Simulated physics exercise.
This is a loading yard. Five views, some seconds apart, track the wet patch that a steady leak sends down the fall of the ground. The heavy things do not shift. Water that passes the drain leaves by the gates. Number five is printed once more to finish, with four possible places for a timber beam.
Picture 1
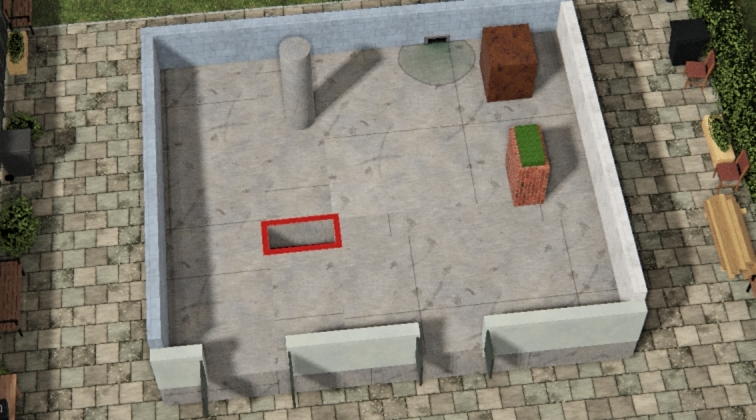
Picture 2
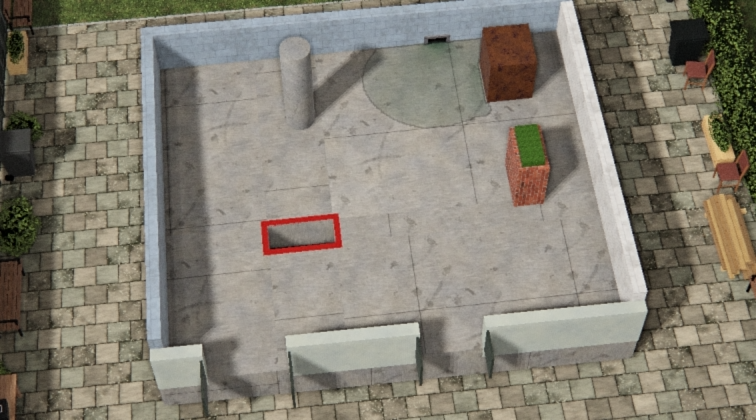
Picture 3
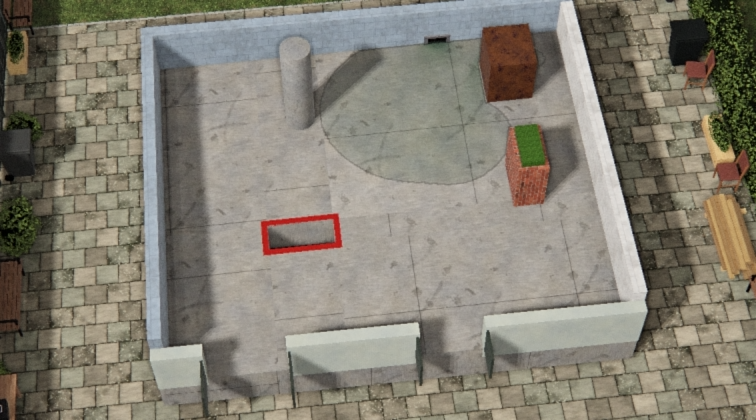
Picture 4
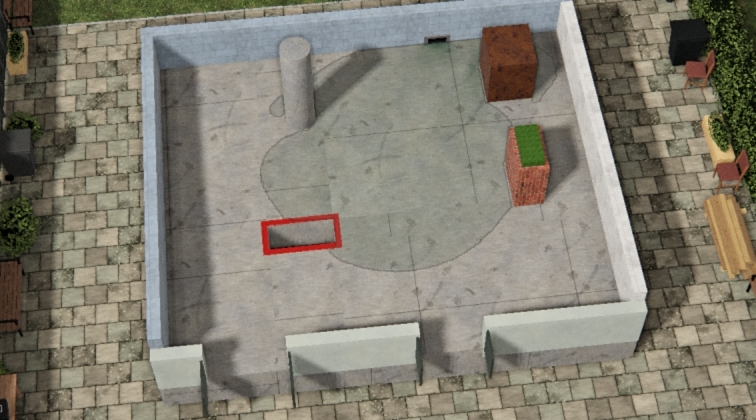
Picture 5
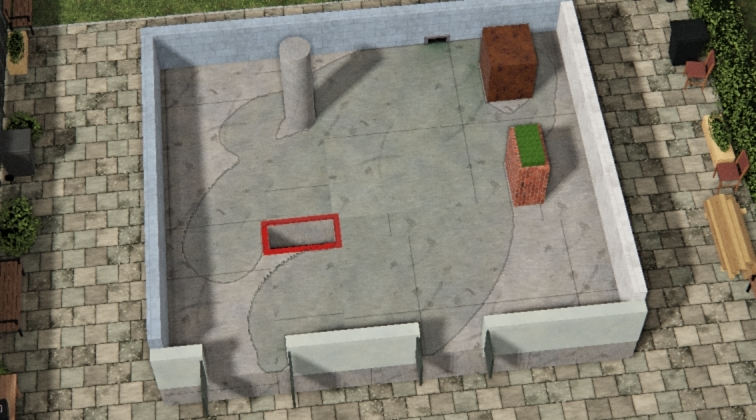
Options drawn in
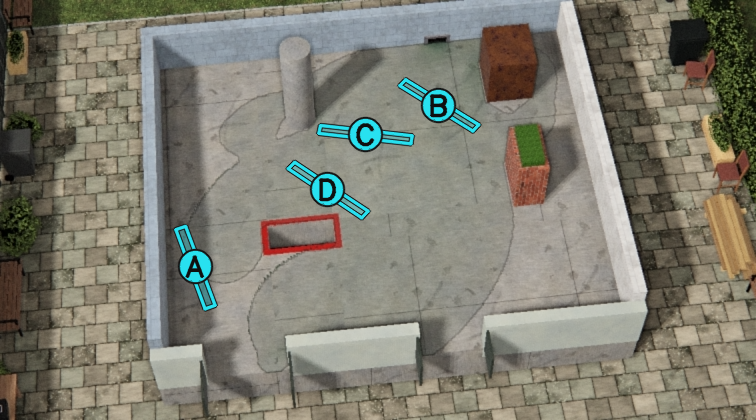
In this clip, water spreads from an outfall in the back wall of a walled loading yard, widening around a grey column and two blocks, reaching the red-edged gully and then extending past it toward the front wall.
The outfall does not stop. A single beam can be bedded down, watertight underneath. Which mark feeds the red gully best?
A beats the others.
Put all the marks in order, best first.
Best to worst: A, B, C, D.
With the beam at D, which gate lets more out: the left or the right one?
More leaves on the left.
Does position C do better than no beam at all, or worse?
Worse.
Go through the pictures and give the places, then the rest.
In the first picture, outfall at (437, 39); red gully at (301, 234); open gate at (248, 363); open gate at (449, 341); 3 % of the ground under water, visible out to (451, 79); red gully still dry.
In the second picture, 9 % of the ground under water, visible out to (415, 122); red gully still dry.
In the third picture, 20 % of the ground under water, visible out to (365, 169); red gully still dry.
In the fourth picture, 37 % of the ground under water, visible out to (361, 262); red gully taking water.
In the fifth picture, 57 % of the ground under water, visible out to (285, 326); red gully taking water.
In cyan, A from (180, 227) to (210, 307); B from (402, 82) to (475, 127); C from (319, 129) to (411, 139); D from (291, 165) to (364, 214).
Choosing A, about 30 % of the stream goes into the red gully, about 70 % out by the gates.
Choosing B, about 13 % of the stream goes into the red gully, about 87 % out by the gates.
Choosing C, about 10 % of the stream goes into the red gully, about 90 % out by the gates.
Choosing D, next to none of the stream goes into the red gully, about 99 % out by the gates.
